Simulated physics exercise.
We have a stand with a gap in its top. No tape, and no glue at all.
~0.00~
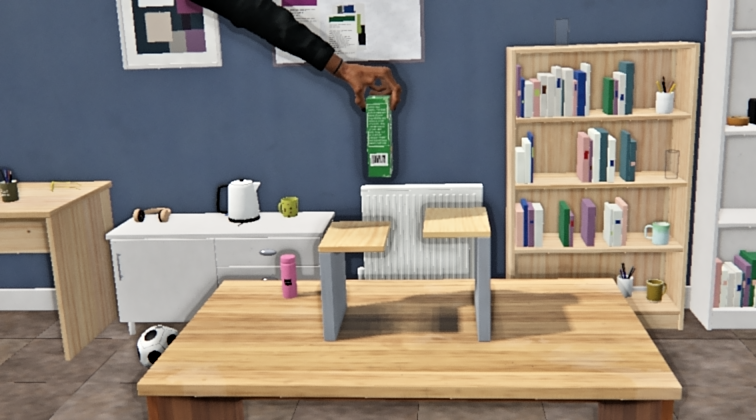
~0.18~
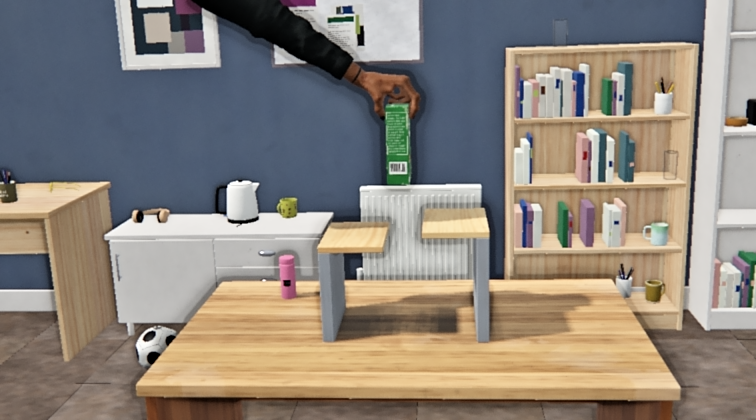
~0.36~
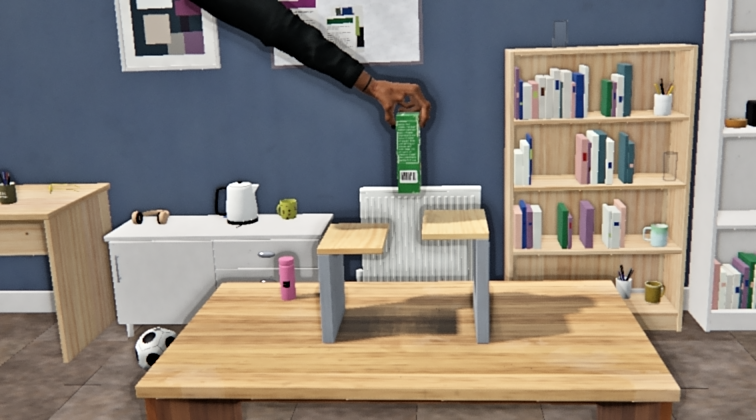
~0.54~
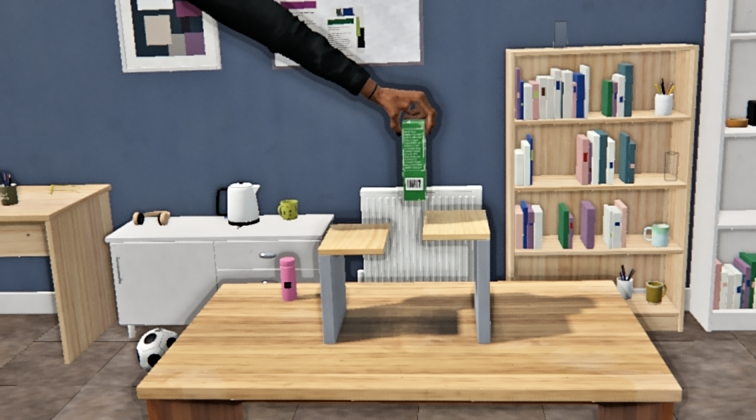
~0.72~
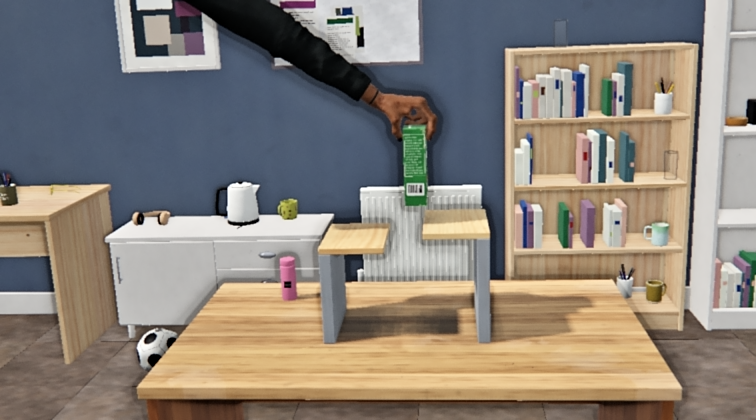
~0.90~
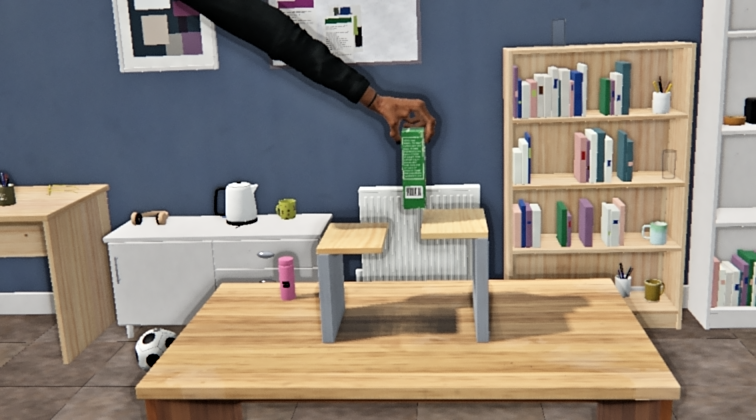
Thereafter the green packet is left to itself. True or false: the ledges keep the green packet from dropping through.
True.
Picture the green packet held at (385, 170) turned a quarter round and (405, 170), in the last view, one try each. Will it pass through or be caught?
On try one it gets jammed, and on try two it slips past.
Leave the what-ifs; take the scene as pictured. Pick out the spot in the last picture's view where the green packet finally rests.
The object finishes roughly at pixel (368, 224).
By 1.30 s, green packet tilted by 41° near (391, 198).
By 1.40 s, green packet on its side near (375, 221).
When it is over (3.5 s), lying over on the stand or table, green packet; pink shaker as before. End places, in pixels of the last picture, green packet near (368, 223). The packet stays on top.
